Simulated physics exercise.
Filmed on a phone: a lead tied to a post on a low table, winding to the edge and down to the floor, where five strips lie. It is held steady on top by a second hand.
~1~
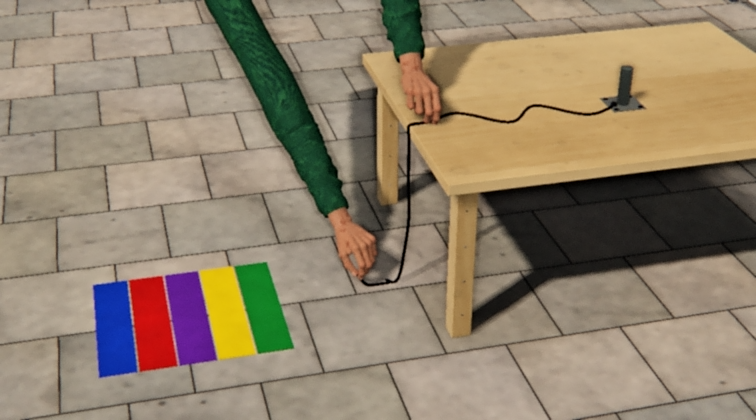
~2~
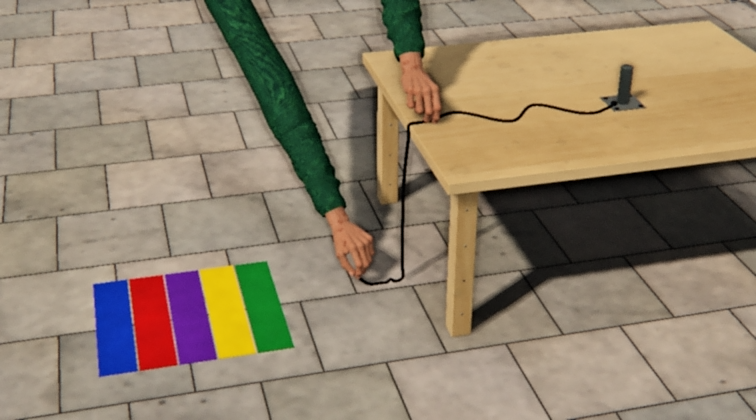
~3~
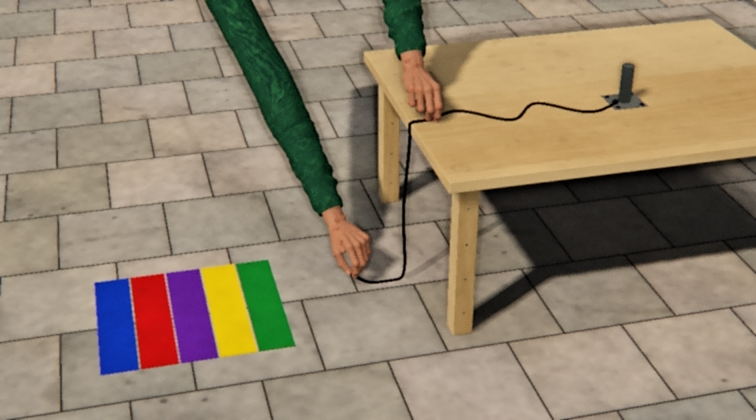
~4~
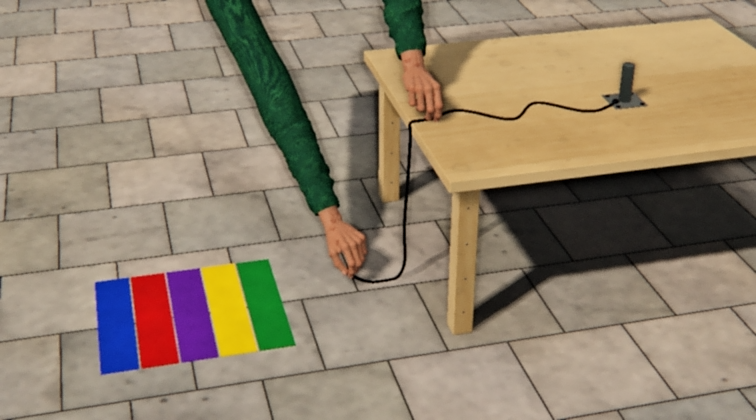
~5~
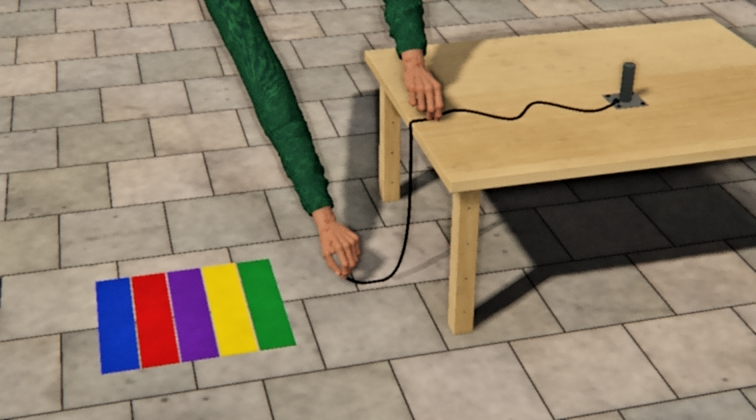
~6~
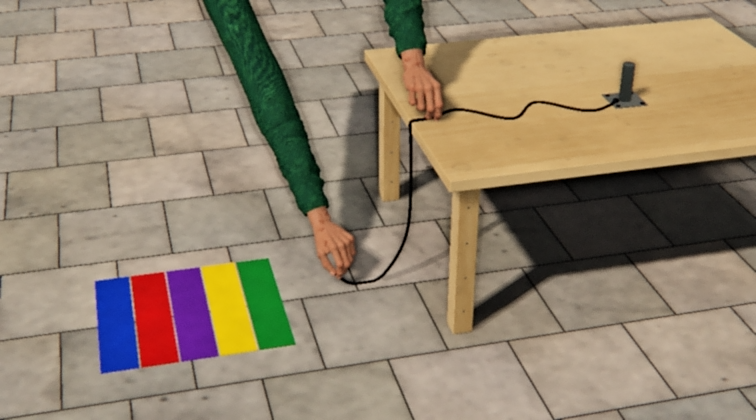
Green-sleeved arm easing the end of a black cord slightly left near the floor, the other hand resting at the table edge.
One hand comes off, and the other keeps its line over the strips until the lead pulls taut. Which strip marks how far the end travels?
The purple strip.
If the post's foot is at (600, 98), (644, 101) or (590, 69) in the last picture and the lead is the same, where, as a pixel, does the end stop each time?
Around (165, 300), then (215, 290), then (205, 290).
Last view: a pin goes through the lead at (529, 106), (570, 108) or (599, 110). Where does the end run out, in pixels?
It ends up near (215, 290) the first time, (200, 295) the second and (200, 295) the third.
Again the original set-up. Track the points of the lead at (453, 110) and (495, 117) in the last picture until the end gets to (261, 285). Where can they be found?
You'll find them at about (419, 121) and about (462, 116).
Soon after, end near (260, 285); over green.
Then, end near (217, 291); over yellow.
At full stretch, end near (192, 294); over purple. Over purple.
